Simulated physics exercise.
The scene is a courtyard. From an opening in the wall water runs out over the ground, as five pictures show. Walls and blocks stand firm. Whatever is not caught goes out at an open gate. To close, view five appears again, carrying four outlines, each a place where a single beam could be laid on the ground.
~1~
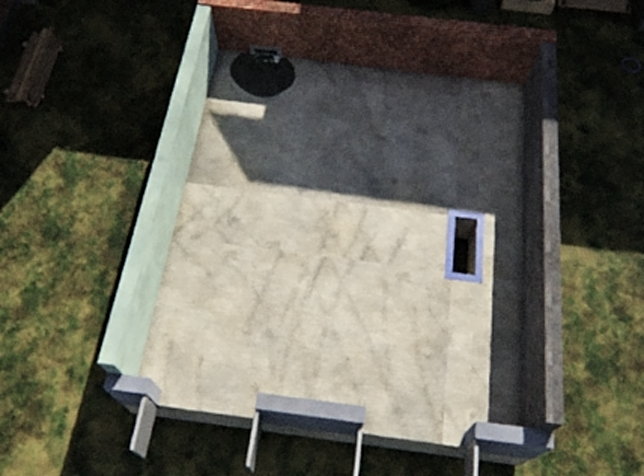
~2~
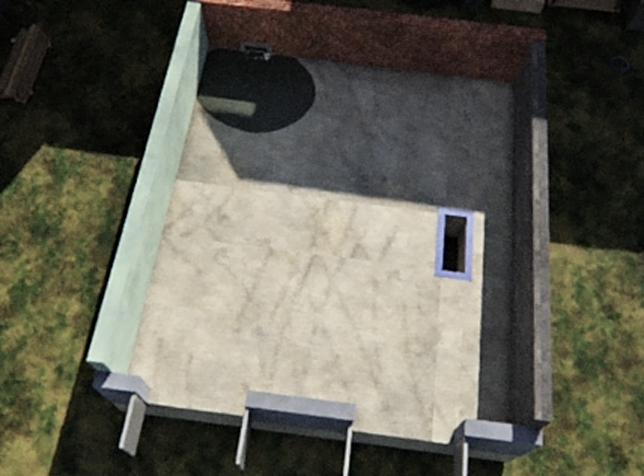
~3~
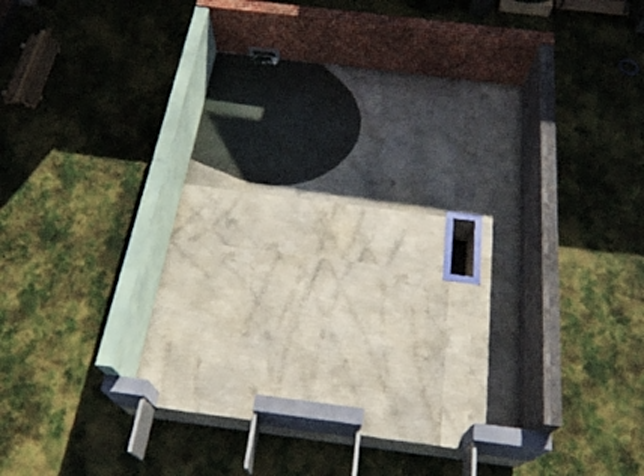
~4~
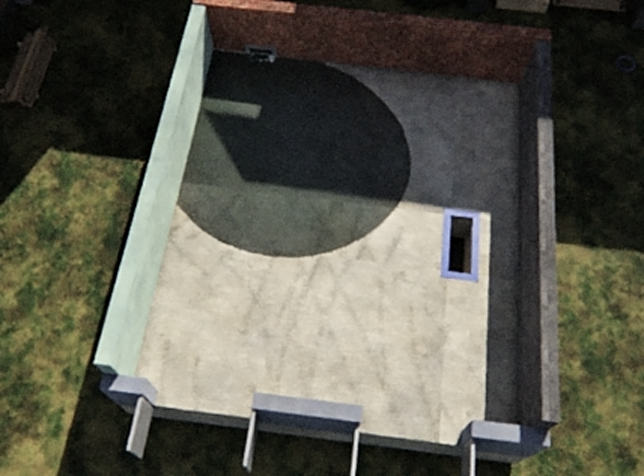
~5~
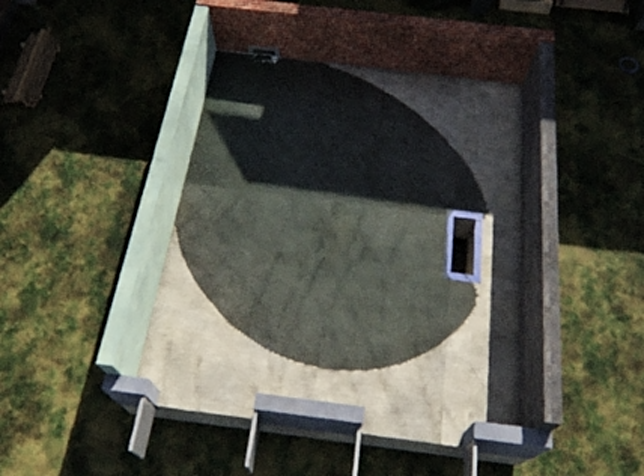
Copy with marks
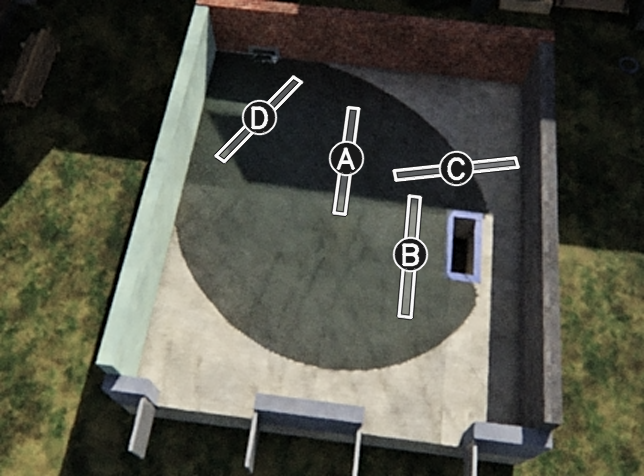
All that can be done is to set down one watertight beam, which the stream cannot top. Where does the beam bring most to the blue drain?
C is best.
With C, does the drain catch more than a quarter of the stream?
No.
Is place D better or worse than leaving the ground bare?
Place D is worse.
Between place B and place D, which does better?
Place D.
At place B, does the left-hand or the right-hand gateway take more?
The right gate.
On the marked copy, A from (339, 213) to (353, 108); B from (405, 316) to (414, 196); C from (395, 175) to (516, 162); D from (220, 158) to (297, 79).
For place A, about 7 % of the stream runs into the blue drain, about 92 % out by the gates.
For place B, about 7 % of the stream runs into the blue drain, about 91 % out by the gates.
For place C, about 17 % of the stream runs into the blue drain, about 76 % out by the gates.
For place D, about 11 % of the stream runs into the blue drain, about 86 % out by the gates.
